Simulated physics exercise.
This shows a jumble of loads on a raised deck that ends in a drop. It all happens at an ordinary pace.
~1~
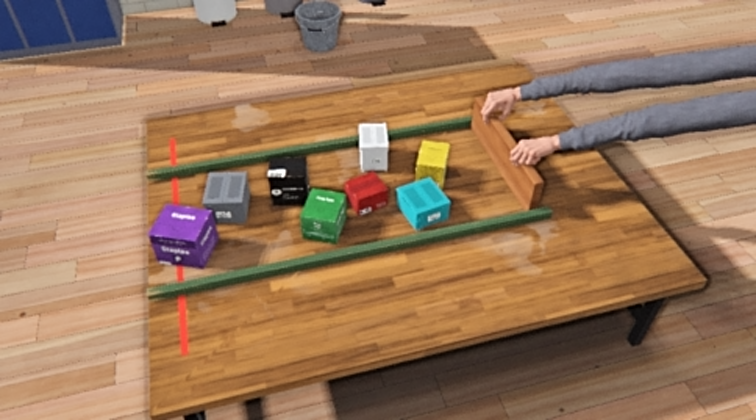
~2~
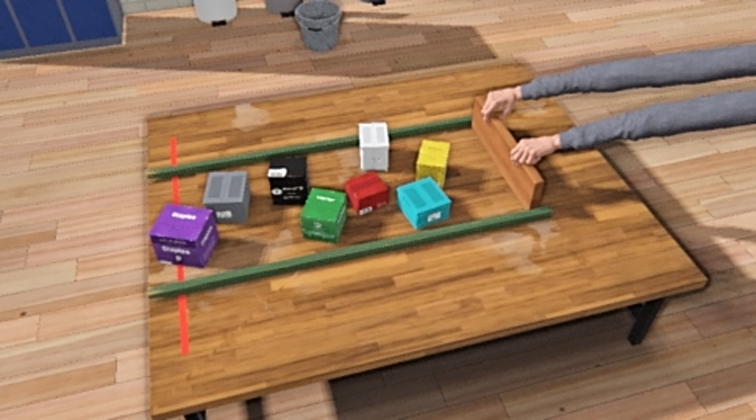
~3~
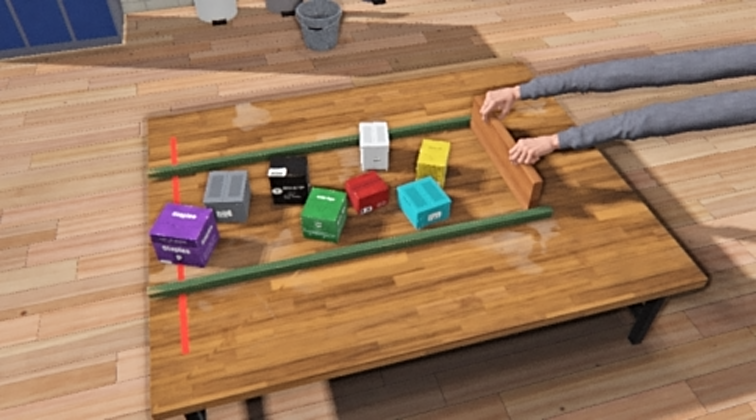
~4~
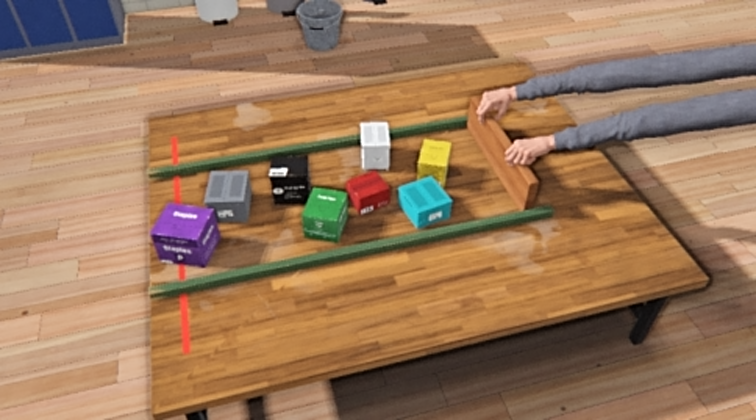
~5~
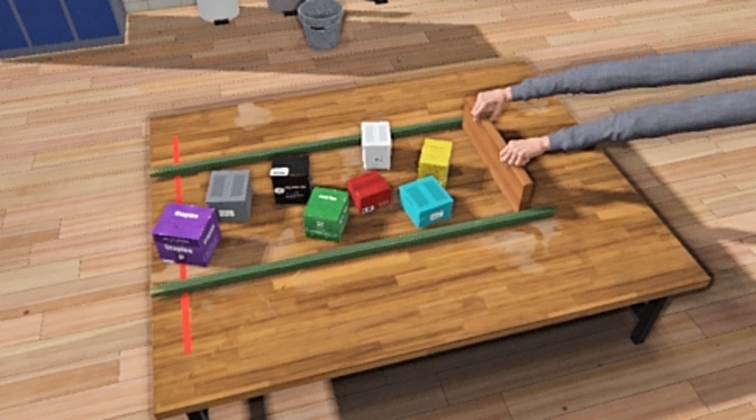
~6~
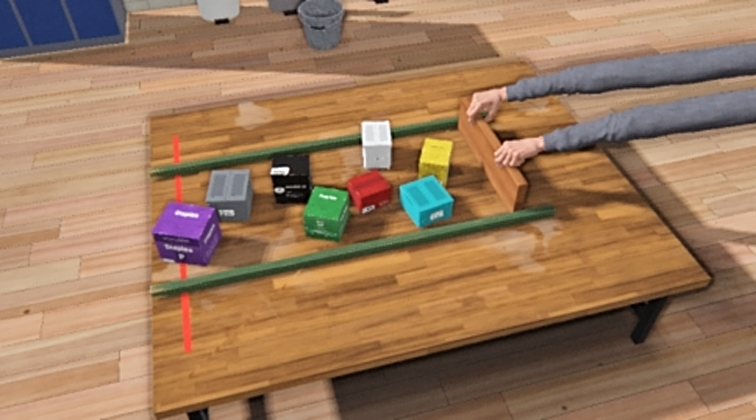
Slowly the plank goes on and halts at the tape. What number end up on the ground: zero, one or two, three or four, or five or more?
As it turns out, the number that fall off is five or more.
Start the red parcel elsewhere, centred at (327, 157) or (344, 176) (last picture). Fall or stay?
Place by place, it comes down; tumbles off.
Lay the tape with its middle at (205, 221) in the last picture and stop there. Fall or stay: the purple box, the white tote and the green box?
The purple box goes over; the white tote holds on; the green box tumbles off.
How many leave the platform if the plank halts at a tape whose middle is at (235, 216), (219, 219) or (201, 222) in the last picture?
In that order 2, 2 and 4.
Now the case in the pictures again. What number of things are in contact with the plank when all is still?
3 of them.
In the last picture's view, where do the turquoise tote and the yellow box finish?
The turquoise tote at (159, 252), the yellow box at (162, 216).
A little later, none off yet; purple box at rest near (188, 234); grey tote at rest near (231, 196); black parcel at rest near (292, 179).
Next, none off yet; purple box at rest near (188, 234); grey tote shifted about its own width near (200, 199); black parcel shifted about its own width near (241, 183).
Later still, none off yet; purple box shifted about its own width near (140, 243); grey tote shifted well along near (153, 201); black parcel shifted well along near (189, 180).
When it is over, the number that fall off is five or more; down, red parcel, green box, black parcel, grey tote and purple box.
